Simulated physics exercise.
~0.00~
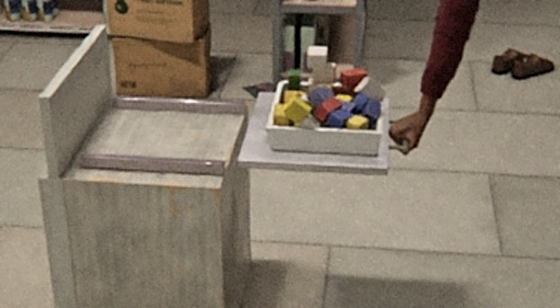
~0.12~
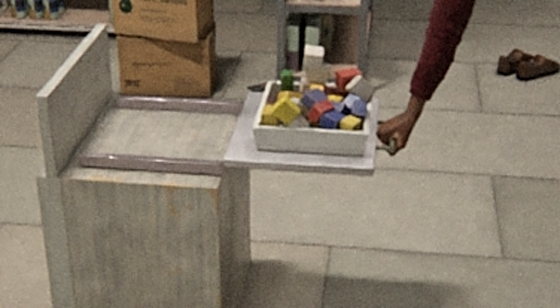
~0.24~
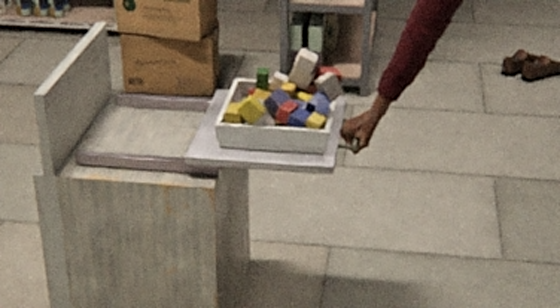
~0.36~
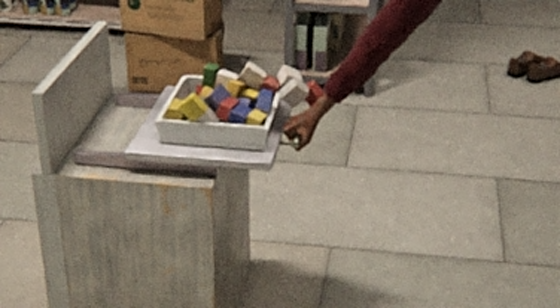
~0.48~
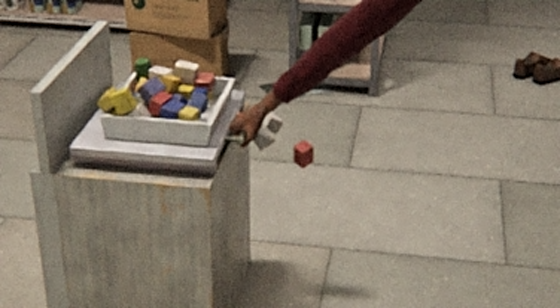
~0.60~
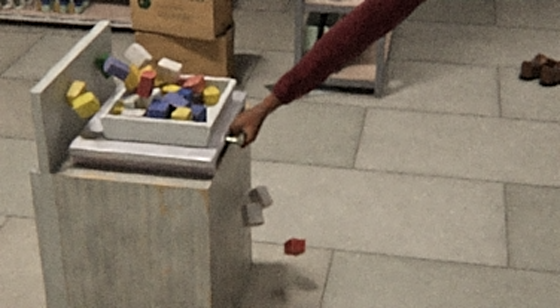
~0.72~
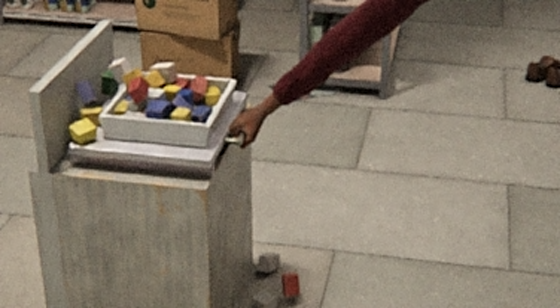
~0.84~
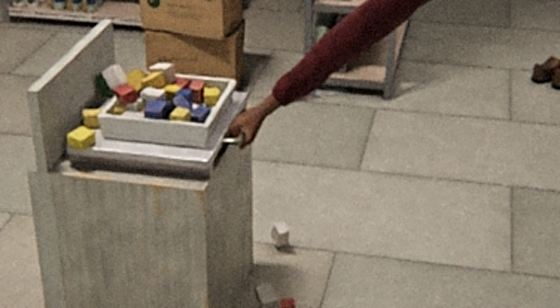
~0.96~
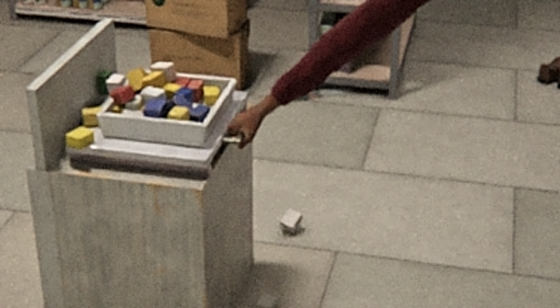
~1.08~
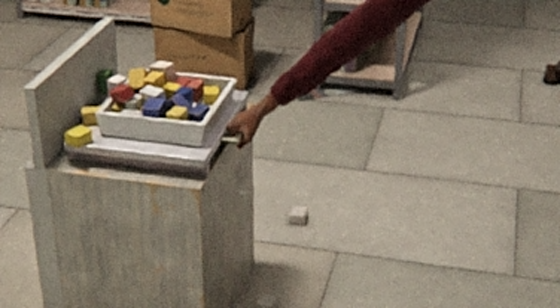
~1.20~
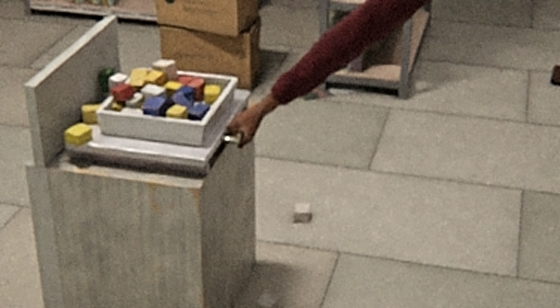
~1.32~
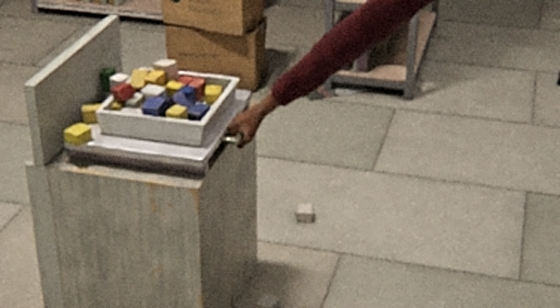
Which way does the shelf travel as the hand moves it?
The shelf moves to the left, sliding in over the grey cabinet until it stops.
